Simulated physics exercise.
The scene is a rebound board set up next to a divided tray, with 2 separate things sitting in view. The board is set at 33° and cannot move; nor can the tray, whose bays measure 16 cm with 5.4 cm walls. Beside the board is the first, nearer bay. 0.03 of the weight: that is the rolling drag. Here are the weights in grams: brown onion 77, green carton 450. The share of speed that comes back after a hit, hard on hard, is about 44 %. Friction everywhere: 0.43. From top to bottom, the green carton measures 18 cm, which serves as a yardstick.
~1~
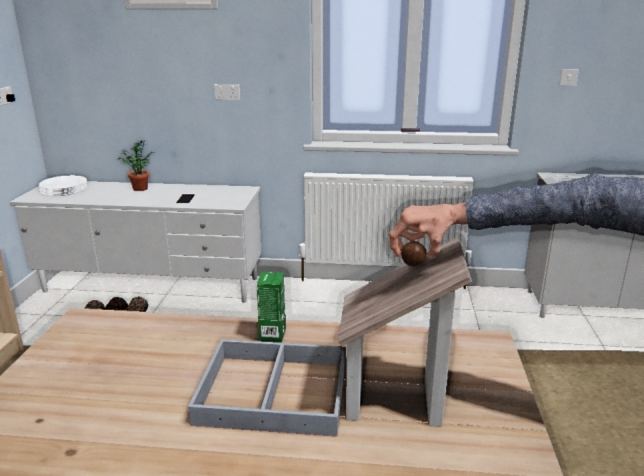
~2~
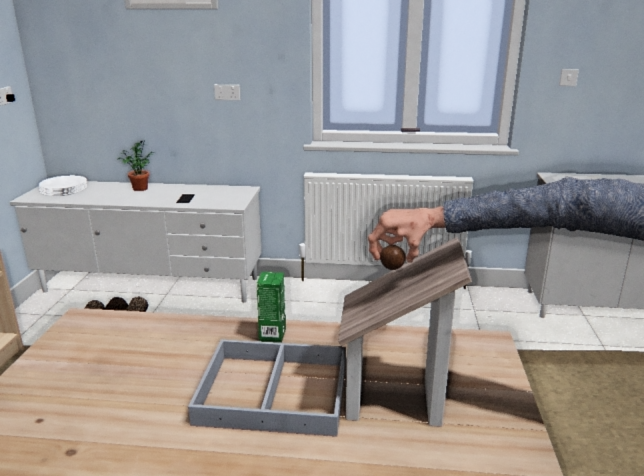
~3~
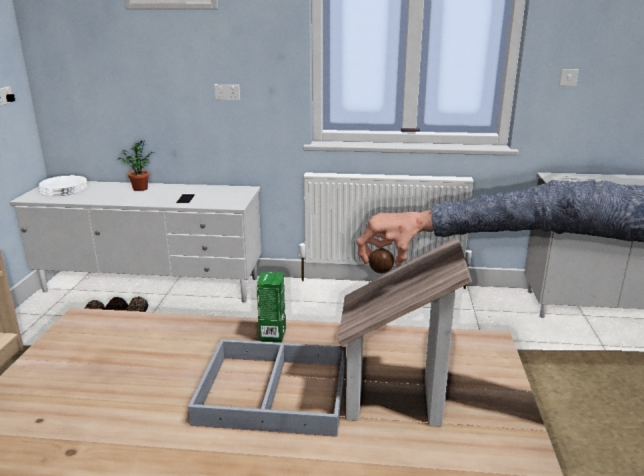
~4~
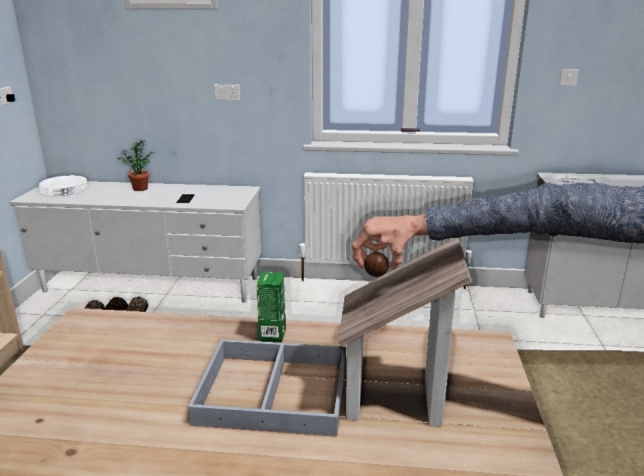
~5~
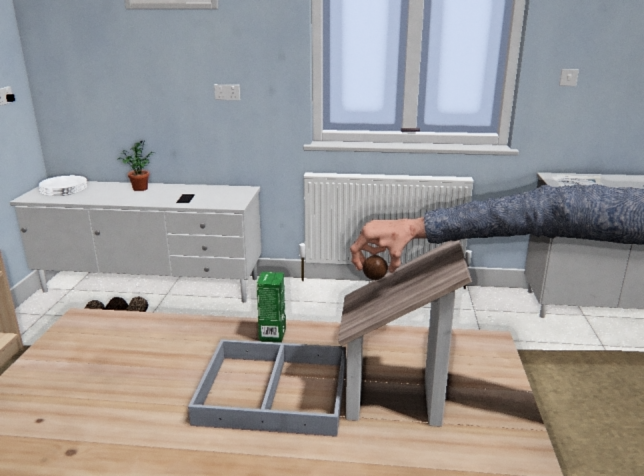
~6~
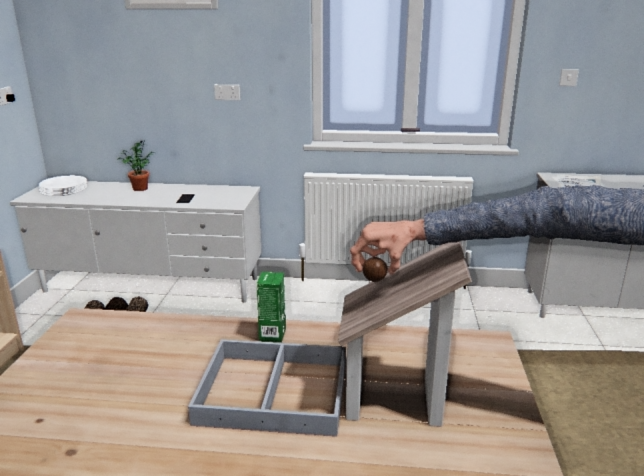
A hand holding a brown onion moves left above a sloping board, then hovers there.
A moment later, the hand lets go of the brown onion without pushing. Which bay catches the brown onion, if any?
Caught by the board-side cell.
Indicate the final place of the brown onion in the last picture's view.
At roughly (315, 386).
Then, 0.30 s after the last picture, brown onion near (348, 300).
Then, 0.50 s after the last picture, brown onion near (287, 374).
Then, 0.60 s after the last picture, it is in the nearer bay; brown onion near (318, 383).
At rest, it is in the nearer bay; green carton in place, give or take 4 cm. Seen from the same camera at the end, brown onion near (315, 386).
